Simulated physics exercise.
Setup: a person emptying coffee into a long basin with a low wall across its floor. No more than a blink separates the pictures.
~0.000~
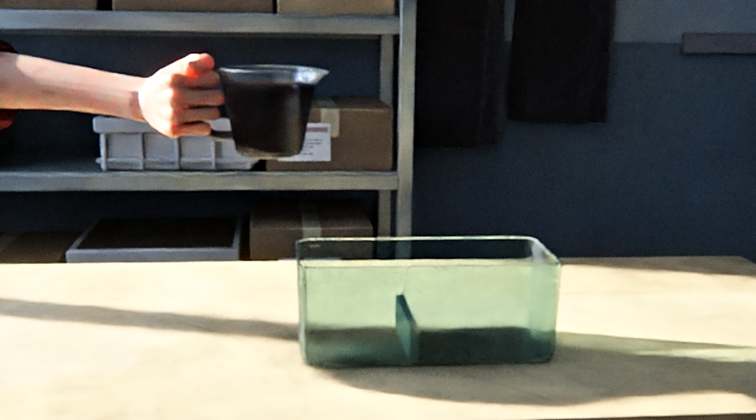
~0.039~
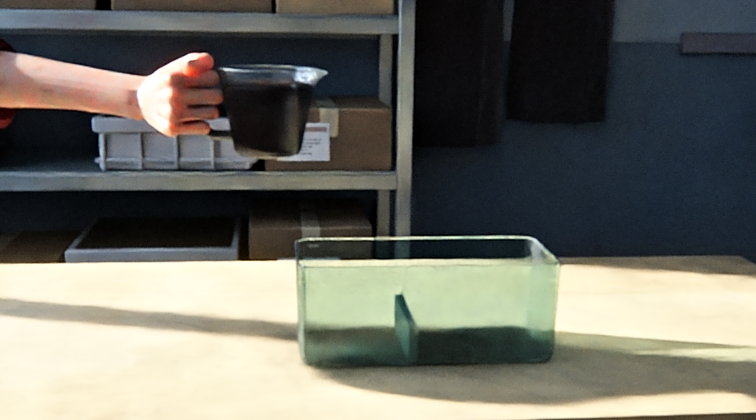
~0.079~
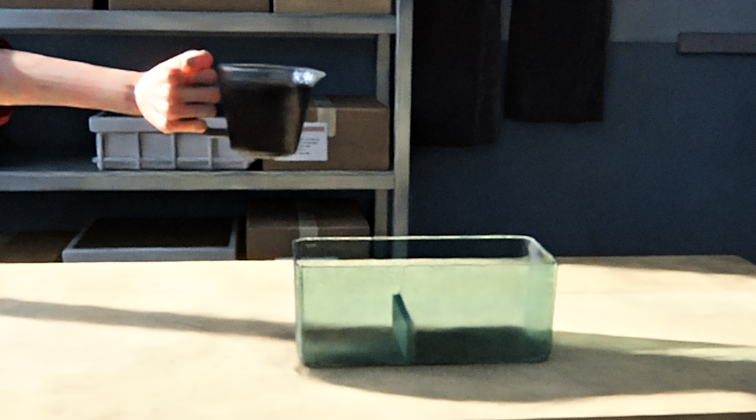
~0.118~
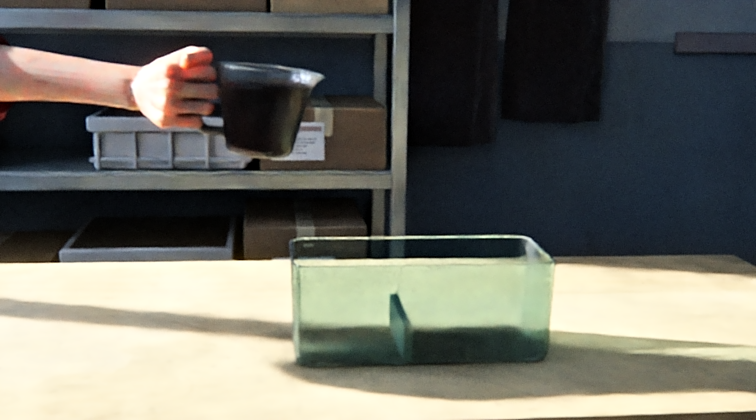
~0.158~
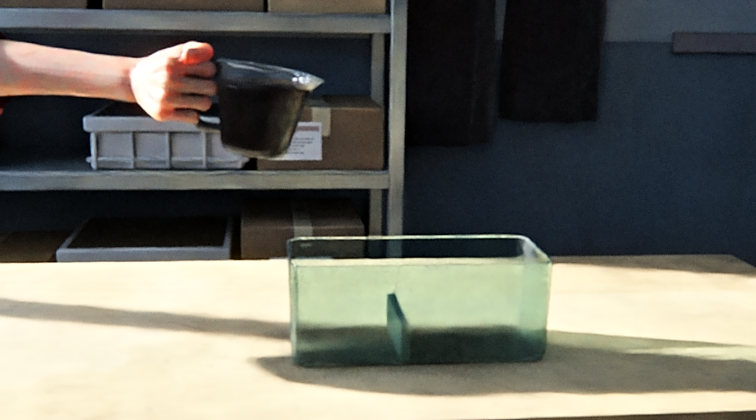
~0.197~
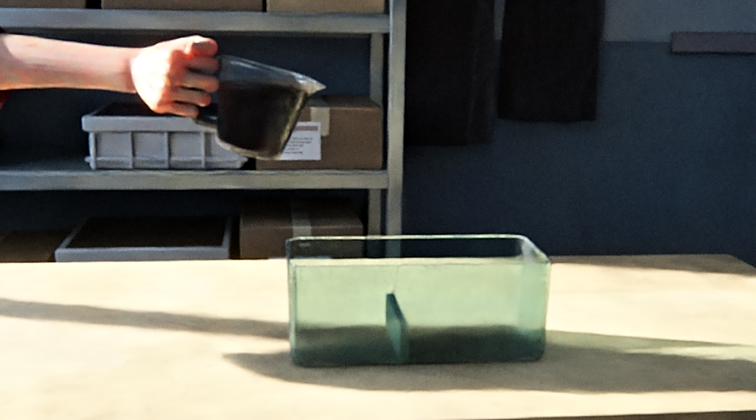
A hand holds a dark jug above a long greenish basin and gradually tilts it right.
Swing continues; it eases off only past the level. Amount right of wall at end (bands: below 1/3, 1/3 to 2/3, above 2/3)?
The part right of the wall will probably remain beneath one third.
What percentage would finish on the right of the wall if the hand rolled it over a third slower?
Around 10 percent ends up there.
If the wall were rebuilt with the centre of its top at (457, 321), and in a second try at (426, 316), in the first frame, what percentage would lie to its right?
First try around 20 percent; second try around 10 percent.
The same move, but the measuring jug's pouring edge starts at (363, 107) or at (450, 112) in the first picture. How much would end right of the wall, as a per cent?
40 and 95 in a hundred.
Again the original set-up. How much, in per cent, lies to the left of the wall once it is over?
About 90 per cent.
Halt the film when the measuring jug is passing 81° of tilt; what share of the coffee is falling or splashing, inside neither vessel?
Airborne fraction: Approx. 35 %.
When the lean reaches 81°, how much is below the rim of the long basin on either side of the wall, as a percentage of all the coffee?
Split is about 10 % to the left and 0 % to the right.
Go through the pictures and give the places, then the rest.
Tilt 0°; pouring edge (328, 71); surface from (225, 82) to (313, 82); the long basin's rim runs from (298, 254) to (548, 251); the wall's top is at (407, 311), in the first picture.
Tilt 1°; pouring edge (328, 71); surface from (224, 82) to (312, 82), in the second picture.
Tilt 2°; pouring edge (326, 73); surface from (222, 81) to (311, 83), in the third picture.
Tilt 5°; pouring edge (325, 76); surface from (221, 80) to (310, 84), in the fourth picture.
Tilt 9°; pouring edge (325, 80); surface from (221, 80) to (310, 85), in the fifth picture.
Tilt 14°; pouring edge (326, 86); surface from (222, 81) to (313, 86), in the sixth picture.
A moment on, the measuring jug is tipped on its side and 57 per cent is still to pour, 9 is left of the wall and 0 right of it.
Next, the measuring jug is tipped right over and 5 per cent is still to pour, 77 is left of the wall and 3 right of it.
Then the measuring jug is tipped right over and 0 per cent is still to pour, 89 is left of the wall and 7 right of it.
Later the measuring jug is tipped right over and 0 per cent is still to pour, 89 is left of the wall and 8 right of it.
Finally, 89 per cent lies left of the wall, 8 right of it and 3 outside.
